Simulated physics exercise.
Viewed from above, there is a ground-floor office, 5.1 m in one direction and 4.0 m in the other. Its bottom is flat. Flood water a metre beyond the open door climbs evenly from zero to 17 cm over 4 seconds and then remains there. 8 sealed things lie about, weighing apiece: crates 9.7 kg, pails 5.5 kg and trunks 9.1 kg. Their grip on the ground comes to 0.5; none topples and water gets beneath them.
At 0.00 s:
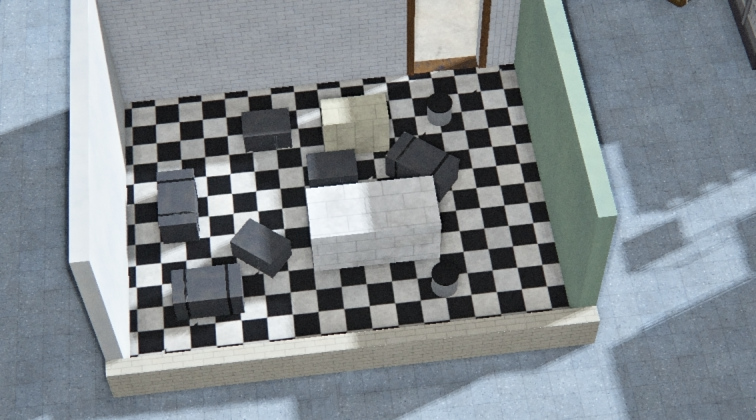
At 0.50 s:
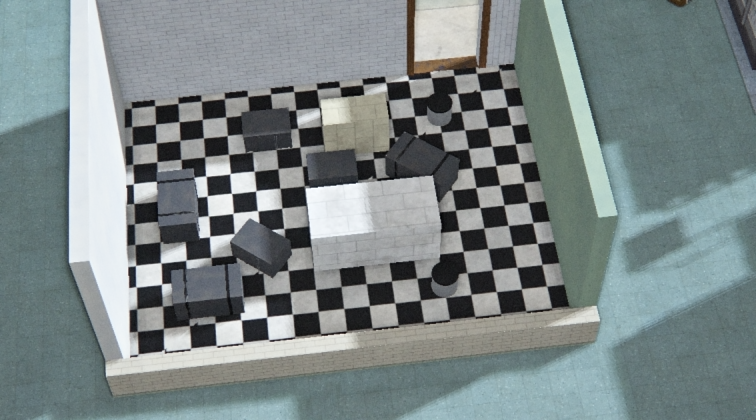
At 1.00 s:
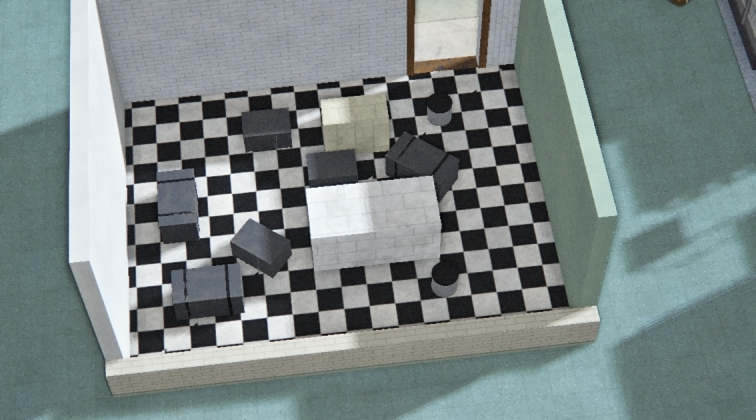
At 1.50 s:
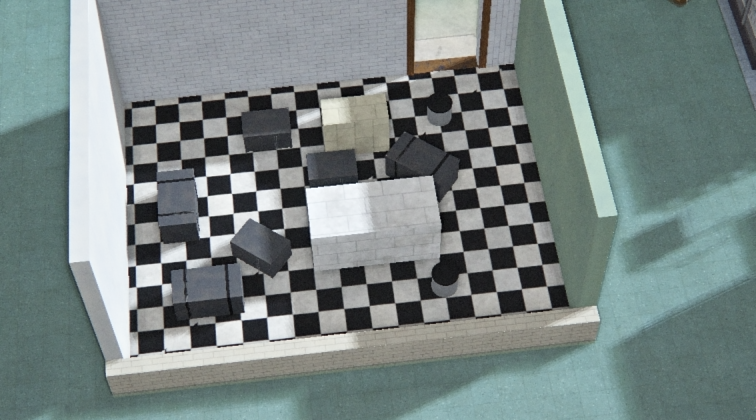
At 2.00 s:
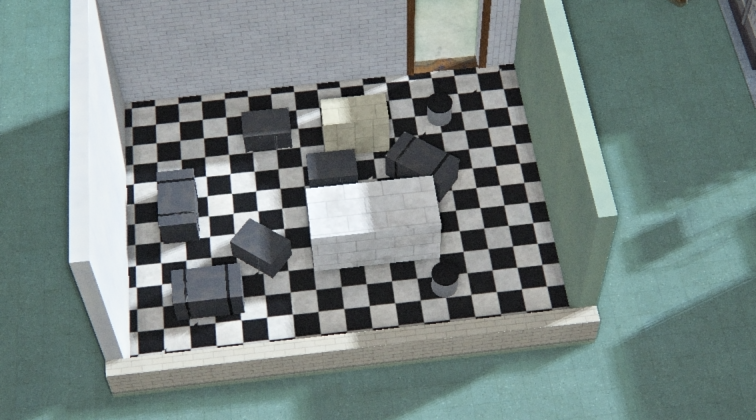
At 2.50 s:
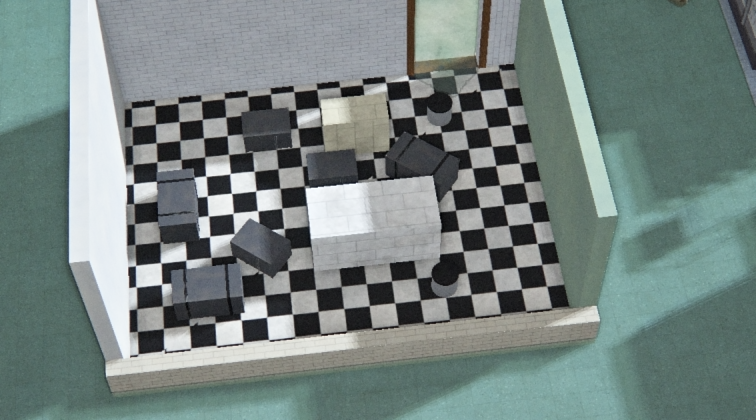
At first, dark trunks, pale blocks and two small pails sit still on the black-and-white checkered floor of an open-topped office, seen from above. The ground outside turns from blue-grey to green, then greenish water shows at the doorway and a small patch appears just inside, while nothing in the room shifts.
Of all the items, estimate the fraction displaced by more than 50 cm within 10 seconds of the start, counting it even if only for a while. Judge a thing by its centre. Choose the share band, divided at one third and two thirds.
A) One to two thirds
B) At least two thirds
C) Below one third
C.
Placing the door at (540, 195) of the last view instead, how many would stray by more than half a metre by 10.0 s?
The answer would then be 2.
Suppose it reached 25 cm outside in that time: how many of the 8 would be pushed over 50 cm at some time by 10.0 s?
Count: 4.
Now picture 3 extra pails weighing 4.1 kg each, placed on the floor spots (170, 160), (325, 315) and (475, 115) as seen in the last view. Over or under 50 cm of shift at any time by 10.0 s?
Note: Item 1 below threshold; item 2 below threshold; item 3 above threshold.
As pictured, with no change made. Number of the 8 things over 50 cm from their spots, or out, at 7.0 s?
Count: 1.
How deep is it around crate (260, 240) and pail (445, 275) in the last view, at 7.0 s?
Roughly 0 and 1 cm.
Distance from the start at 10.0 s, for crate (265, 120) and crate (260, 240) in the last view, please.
One is off by 0 cm, the other by 0 cm, in the order asked.
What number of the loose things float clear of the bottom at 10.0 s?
Count: 1.
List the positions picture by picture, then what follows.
The first picture shows a crate at (266, 122), on the bottom; a pail at (440, 102) rests on the ground; water covers 0.0 m2; 0 of 8 have shifted.
The second picture shows a crate at (266, 122), on the bottom; a pail at (440, 102), on the bottom; 0.0 m2 under water; 0 of 8 have shifted.
The third picture shows a crate at (266, 122), on the bottom; a pail at (440, 102) rests on the ground; water covers 0.0 m2; 0 of 8 have shifted.
The fourth picture shows a crate at (266, 122) rests on the ground; a pail at (440, 102), on the bottom; water covers 0.0 m2; 0 of 8 have shifted.
The fifth picture shows a crate at (266, 122), on the bottom; a pail at (440, 102), on the bottom; water covers 0.0 m2; 0 of 8 have shifted.
The sixth picture shows a crate at (266, 122) rests on the ground; a pail at (440, 102), on the bottom; water covers 0.2 m2; 0 of 8 have shifted.
After 3.5 s 0 of 8 are over 50 cm from their spots; 0 afloat.
After 4.5 s 0 of 8 are over 50 cm from their spots; 0 afloat.
After 7.0 s 1 of 8 are over 50 cm from their spots; 1 afloat.
After 10.0 s 1 of 8 are over 50 cm from their spots, and 1 have been at some point; 1 afloat.
